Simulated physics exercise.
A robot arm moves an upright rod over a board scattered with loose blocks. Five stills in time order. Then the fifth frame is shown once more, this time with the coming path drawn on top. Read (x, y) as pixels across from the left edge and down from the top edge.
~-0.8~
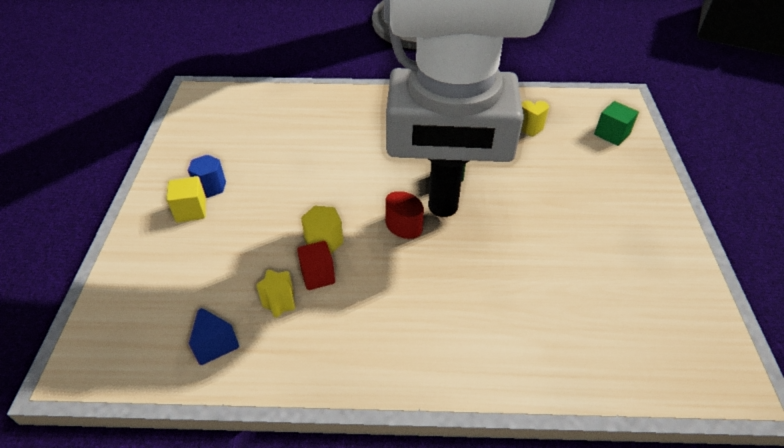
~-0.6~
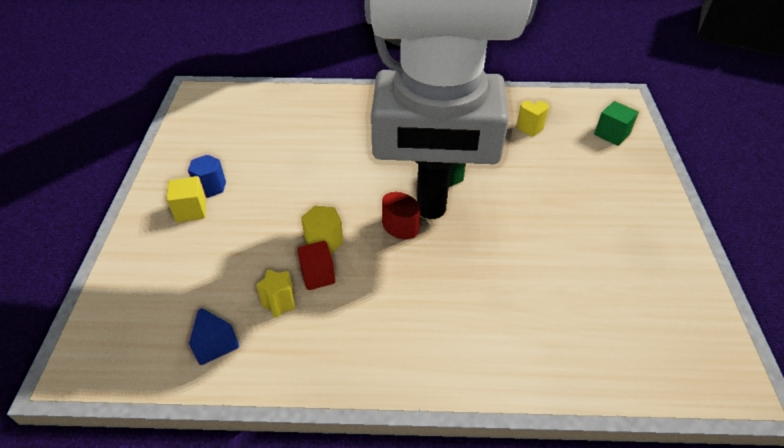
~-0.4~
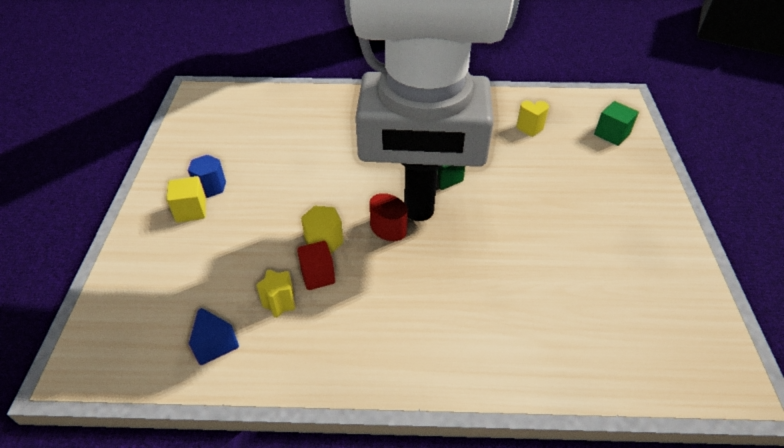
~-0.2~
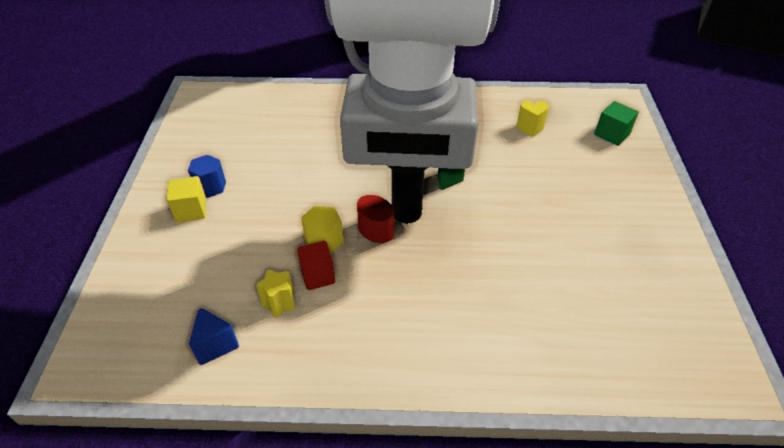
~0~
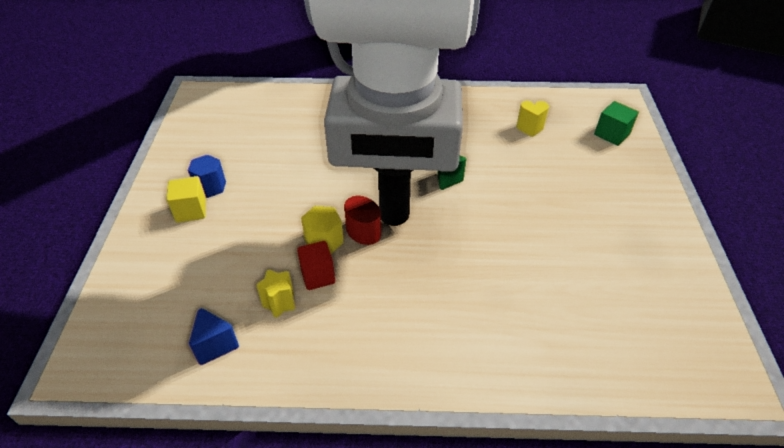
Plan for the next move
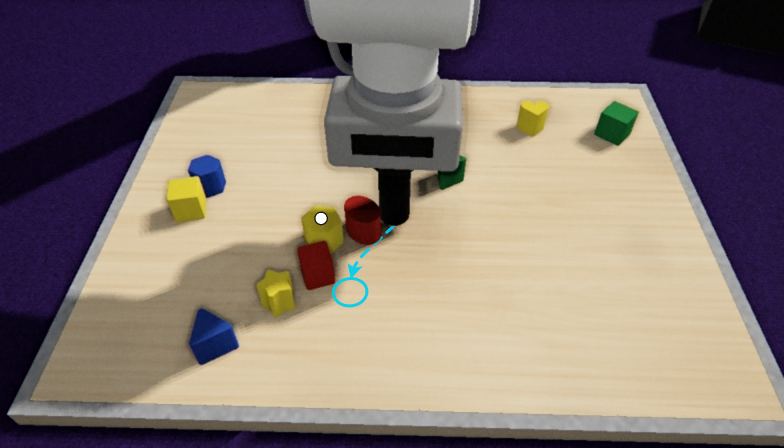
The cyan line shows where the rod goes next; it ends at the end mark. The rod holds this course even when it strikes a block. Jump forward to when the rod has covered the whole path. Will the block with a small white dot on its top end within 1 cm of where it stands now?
Going by the path, no.
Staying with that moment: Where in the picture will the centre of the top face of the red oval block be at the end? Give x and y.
The answer is (333, 221).
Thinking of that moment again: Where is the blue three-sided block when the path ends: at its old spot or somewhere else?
That block stays in place.
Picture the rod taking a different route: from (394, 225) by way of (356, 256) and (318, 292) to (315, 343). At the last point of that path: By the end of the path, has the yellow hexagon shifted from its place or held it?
By the time the path is finished, it has moved at least a centimetre.
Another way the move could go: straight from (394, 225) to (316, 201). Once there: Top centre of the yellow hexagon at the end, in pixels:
The top centre is at (295, 229).
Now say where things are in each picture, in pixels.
The first picture shows tip of the rod at (443, 207), middles of tops, blue three-sided block at (207, 326), red square block at (315, 254), yellow hexagon at (321, 218), red oval block at (404, 203).
The second picture shows rod at (431, 209), red oval block at (401, 204).
The third picture shows rod at (419, 211), red oval block at (388, 206).
The fourth picture shows rod at (407, 213), red oval block at (375, 207).
The fifth picture shows rod at (394, 215), blue three-sided block at (207, 326), red square block at (315, 254), yellow hexagon at (321, 218), red oval block at (362, 208).
The line goes from (394, 225) over (374, 244) and (355, 265) to (350, 292); the dot is on the yellow hexagon.
The first path, step by step. Halfway along, rod at (362, 245); yellow hexagon at (297, 220), turned 25° clockwise; red oval block at (334, 221), turned 75° clockwise.
At the end, rod at (349, 282); blue three-sided block unmoved; red square block unmoved; yellow hexagon at (296, 220), turned 25° clockwise; red oval block at (333, 221), turned 80° clockwise.
